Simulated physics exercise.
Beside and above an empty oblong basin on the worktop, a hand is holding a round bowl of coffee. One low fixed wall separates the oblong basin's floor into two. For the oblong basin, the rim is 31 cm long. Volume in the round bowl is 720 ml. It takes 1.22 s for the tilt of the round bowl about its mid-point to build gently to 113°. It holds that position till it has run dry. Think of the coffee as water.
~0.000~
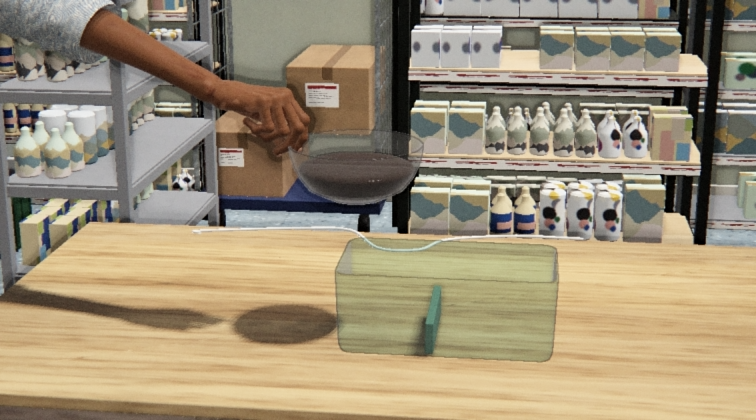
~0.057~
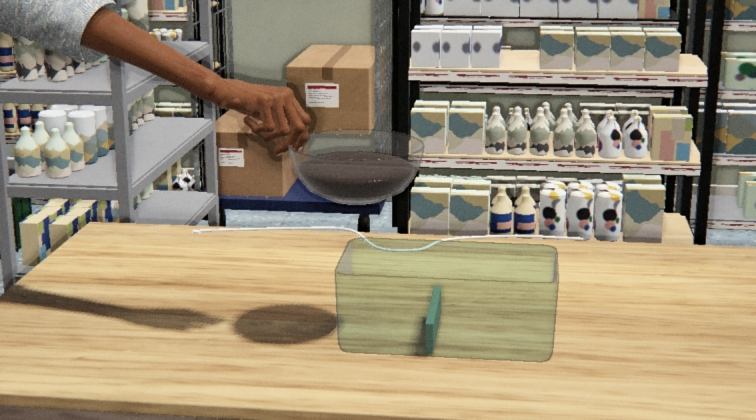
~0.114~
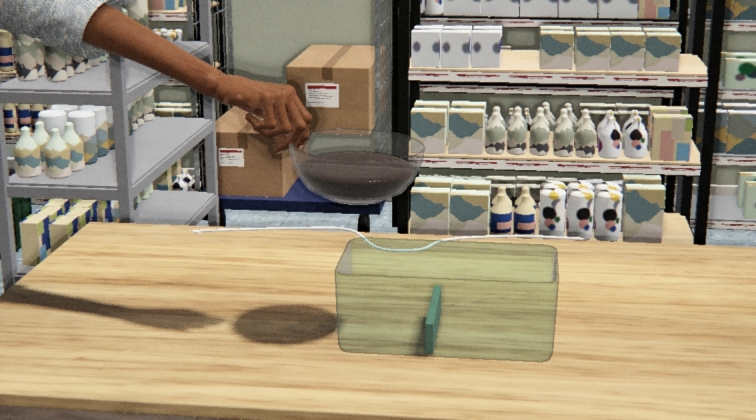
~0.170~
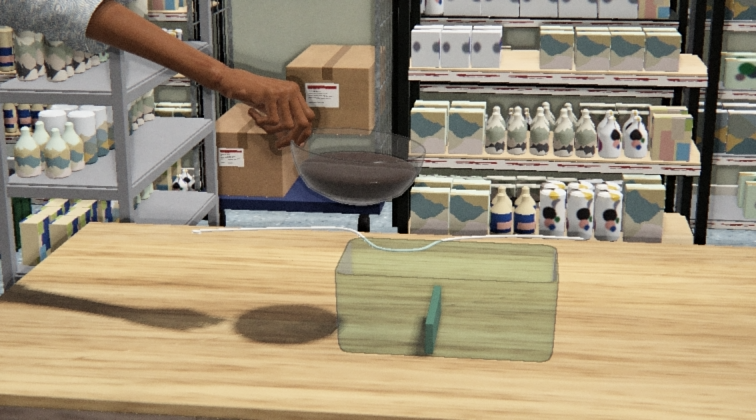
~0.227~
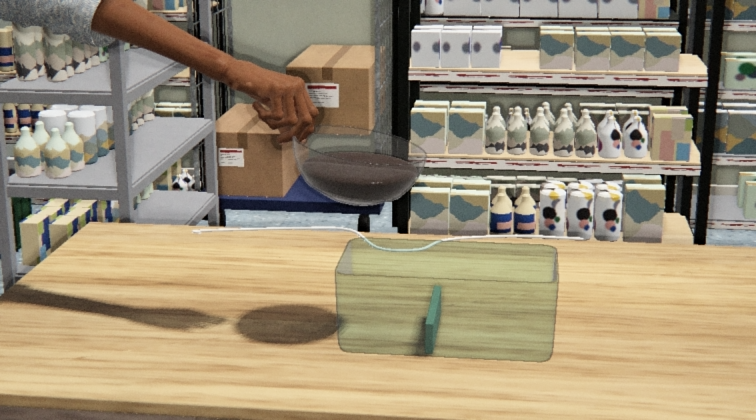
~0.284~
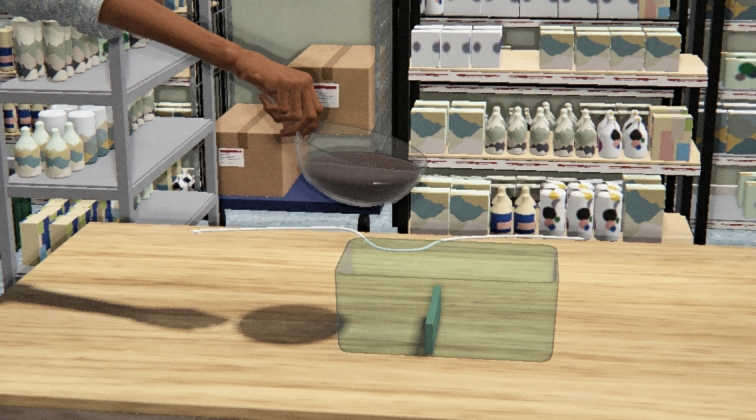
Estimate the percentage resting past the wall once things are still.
I would say roughly 68 percent.
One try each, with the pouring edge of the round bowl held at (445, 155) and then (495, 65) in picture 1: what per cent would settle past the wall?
Respectively 85 and 75 %.
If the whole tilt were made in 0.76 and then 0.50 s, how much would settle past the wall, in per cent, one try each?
The first try gives 60 percent and the second 55 percent.
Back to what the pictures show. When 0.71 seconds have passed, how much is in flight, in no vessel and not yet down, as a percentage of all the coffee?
Near 34 per cent of it all.
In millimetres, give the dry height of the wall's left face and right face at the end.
The left comes to roughly 36 mm and the right to roughly 28 mm.
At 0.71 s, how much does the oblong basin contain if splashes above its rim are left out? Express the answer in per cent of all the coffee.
Roughly 28 percent of it.
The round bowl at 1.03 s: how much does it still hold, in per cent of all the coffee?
0 per cent or thereabouts.
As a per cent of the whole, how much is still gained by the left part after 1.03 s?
Some 2 per cent.
After 0.71 s the tilt is 72° and 38 per cent is still to pour, 0 is left of the wall and 29 right of it.
After 1.03 s the tilt is 106° and 0 per cent is still to pour, 30 is left of the wall and 68 right of it.
After 1.36 s the tilt is 113° and 0 per cent is still to pour, 31 is left of the wall and 69 right of it.
After 1.72 s the tilt is 113° and 0 per cent is still to pour, 31 is left of the wall and 68 right of it.
In the end 31 per cent lies left of the wall, 68 right of it and 0 outside.
